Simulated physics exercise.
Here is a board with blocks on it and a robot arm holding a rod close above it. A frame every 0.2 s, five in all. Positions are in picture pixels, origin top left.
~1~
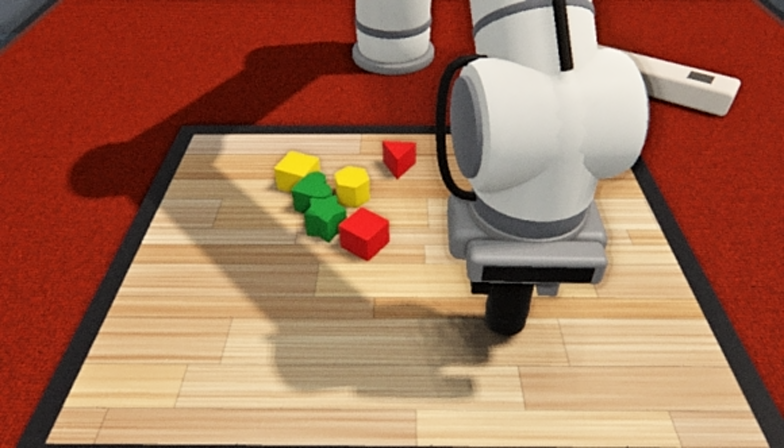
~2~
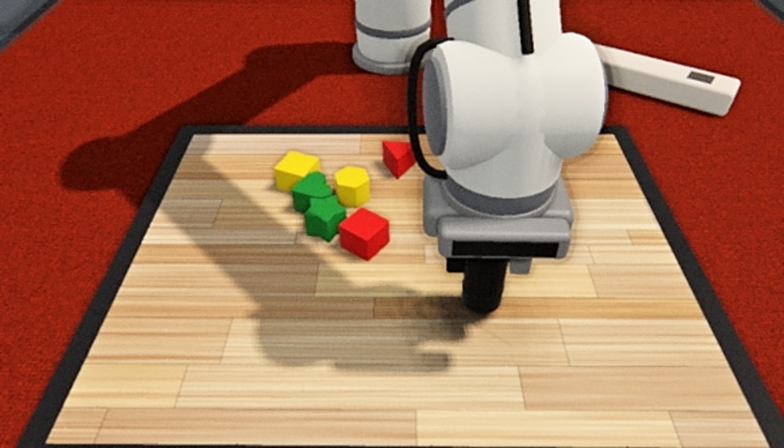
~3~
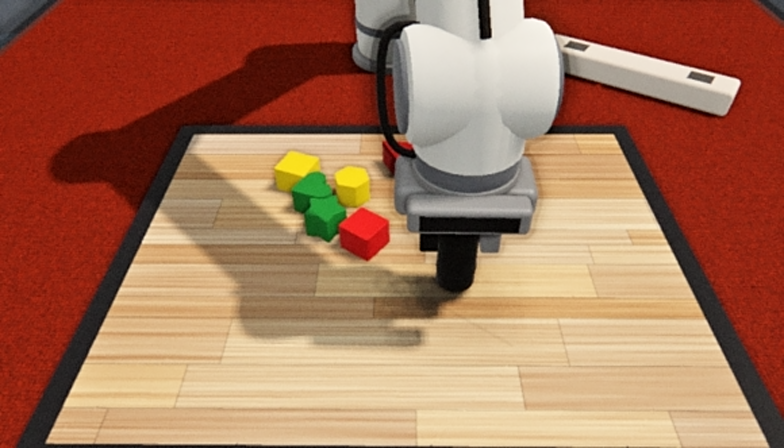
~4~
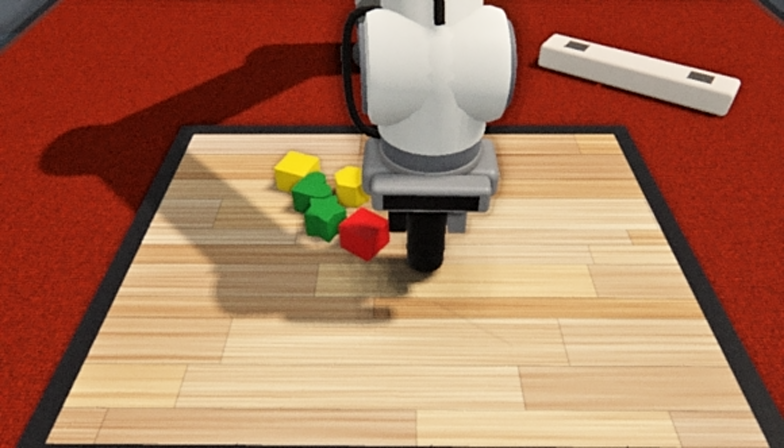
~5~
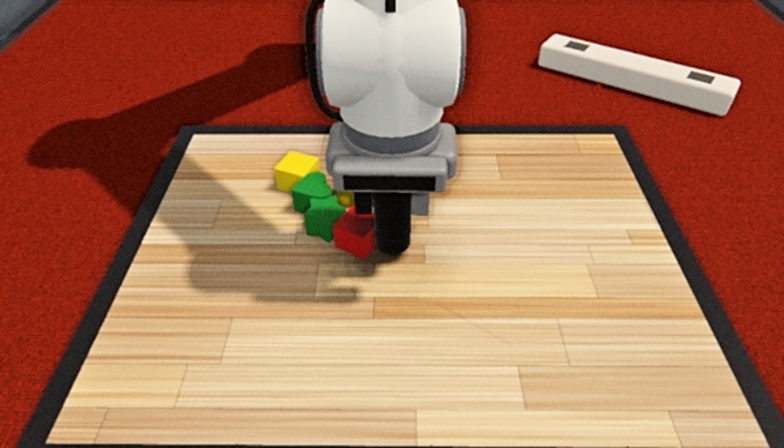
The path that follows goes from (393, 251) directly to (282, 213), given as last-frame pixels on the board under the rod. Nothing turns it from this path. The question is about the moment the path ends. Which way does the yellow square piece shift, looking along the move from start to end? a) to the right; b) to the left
The answer is a.
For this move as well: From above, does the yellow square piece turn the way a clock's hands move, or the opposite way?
Seen from overhead, it turns clockwise.
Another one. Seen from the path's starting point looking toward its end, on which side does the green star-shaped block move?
It is pushed towards the left-hand side.
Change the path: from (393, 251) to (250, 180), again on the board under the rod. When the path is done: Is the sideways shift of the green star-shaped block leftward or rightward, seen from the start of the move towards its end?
Goes left.
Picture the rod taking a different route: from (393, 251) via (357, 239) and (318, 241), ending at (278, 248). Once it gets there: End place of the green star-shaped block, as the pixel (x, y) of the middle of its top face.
At (231, 193).
The first path, step by step. One third of the way, rod at (352, 230); yellow square piece at (290, 155), turned 30° clockwise; green heart at (289, 177), turned 50° clockwise; green star-shaped block at (282, 204), turned 20° anticlockwise; red square piece at (317, 210).
Two thirds of the way, rod at (315, 217); yellow square piece at (290, 154), turned 30° clockwise; green heart at (285, 177), turned 65° clockwise; green star-shaped block at (242, 202), turned 40° anticlockwise; red square piece at (279, 201), turned 30° anticlockwise.
At the end, rod at (281, 205); yellow square piece at (292, 152), turned 30° clockwise; green heart at (277, 174), turned 100° clockwise; green star-shaped block at (206, 205), turned 55° anticlockwise; red square piece at (243, 199), turned 45° anticlockwise.
